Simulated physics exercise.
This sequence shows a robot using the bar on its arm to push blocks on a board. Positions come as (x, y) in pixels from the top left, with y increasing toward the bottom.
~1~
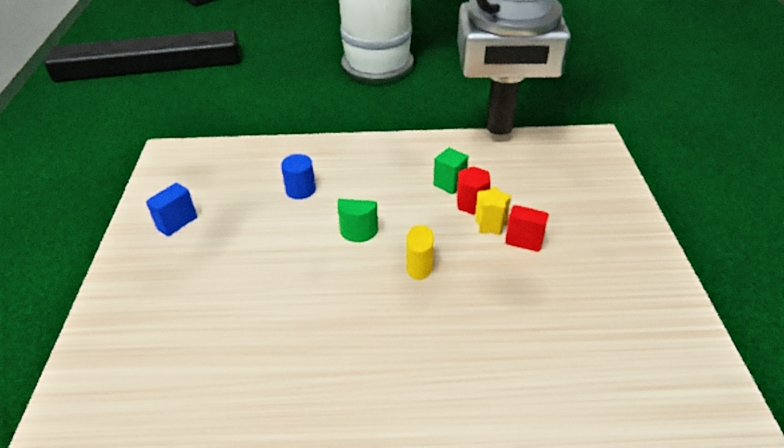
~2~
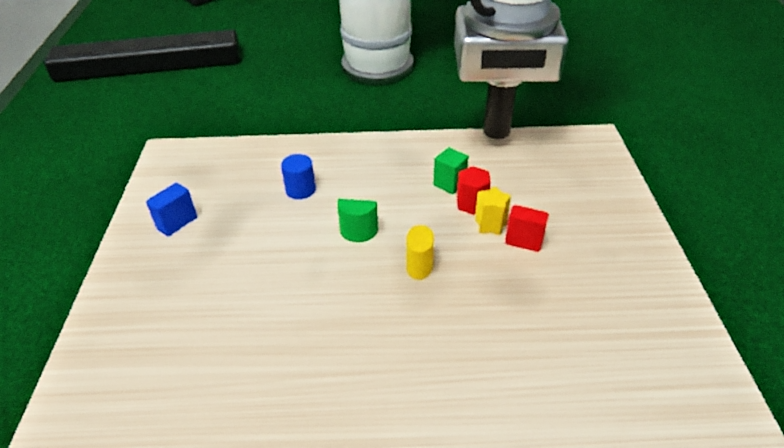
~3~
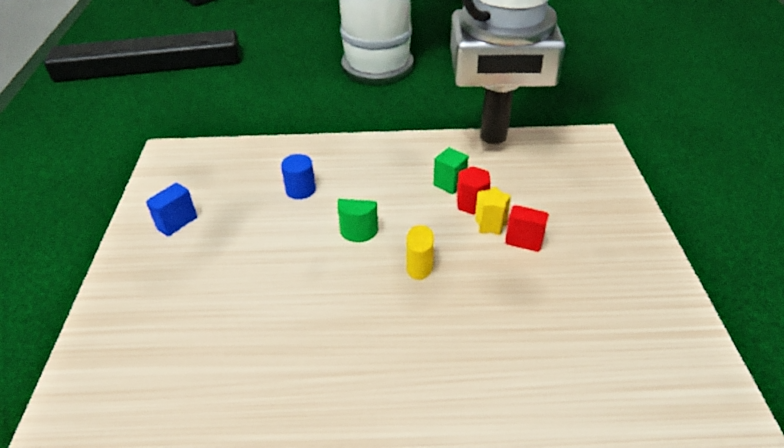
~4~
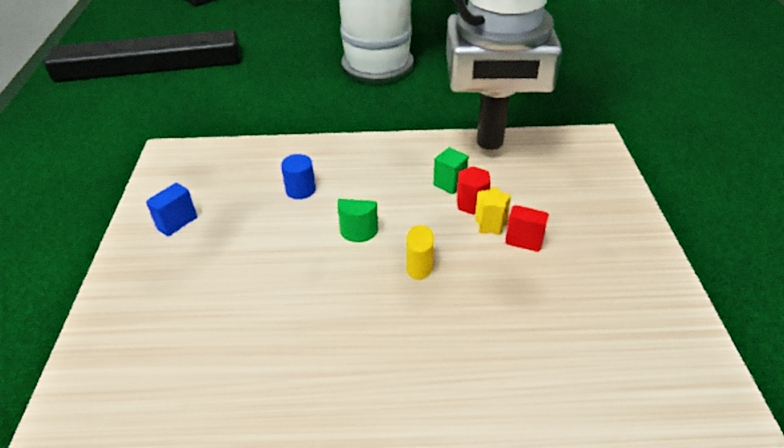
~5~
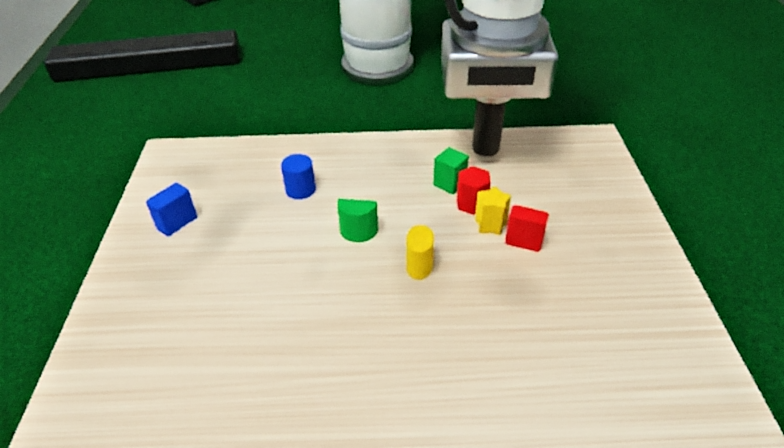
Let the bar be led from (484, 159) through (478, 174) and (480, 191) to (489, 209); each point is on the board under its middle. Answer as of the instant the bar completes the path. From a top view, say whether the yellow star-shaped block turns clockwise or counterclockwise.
Counterclockwise from above.
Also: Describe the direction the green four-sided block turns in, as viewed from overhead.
Direction: Clockwise.
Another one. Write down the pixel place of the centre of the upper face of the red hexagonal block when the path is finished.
The point I'd pick in the picture is (467, 192).
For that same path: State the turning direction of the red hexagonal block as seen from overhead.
It rotates clockwise.
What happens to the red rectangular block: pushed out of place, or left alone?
The block you're asking about stays where it is.
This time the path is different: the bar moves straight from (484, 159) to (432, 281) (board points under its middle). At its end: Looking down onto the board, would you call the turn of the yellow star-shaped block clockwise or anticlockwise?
Rotation: Counter-clockwise.
The first path, step by step. Halfway along, bar at (479, 172); green four-sided block at (450, 158), turned 15° clockwise.
At the end, bar at (490, 198); green four-sided block at (450, 159), turned 25° clockwise; red hexagonal block at (467, 192), turned 20° clockwise; yellow star-shaped block at (495, 202), turned 35° anticlockwise; red rectangular block in place.
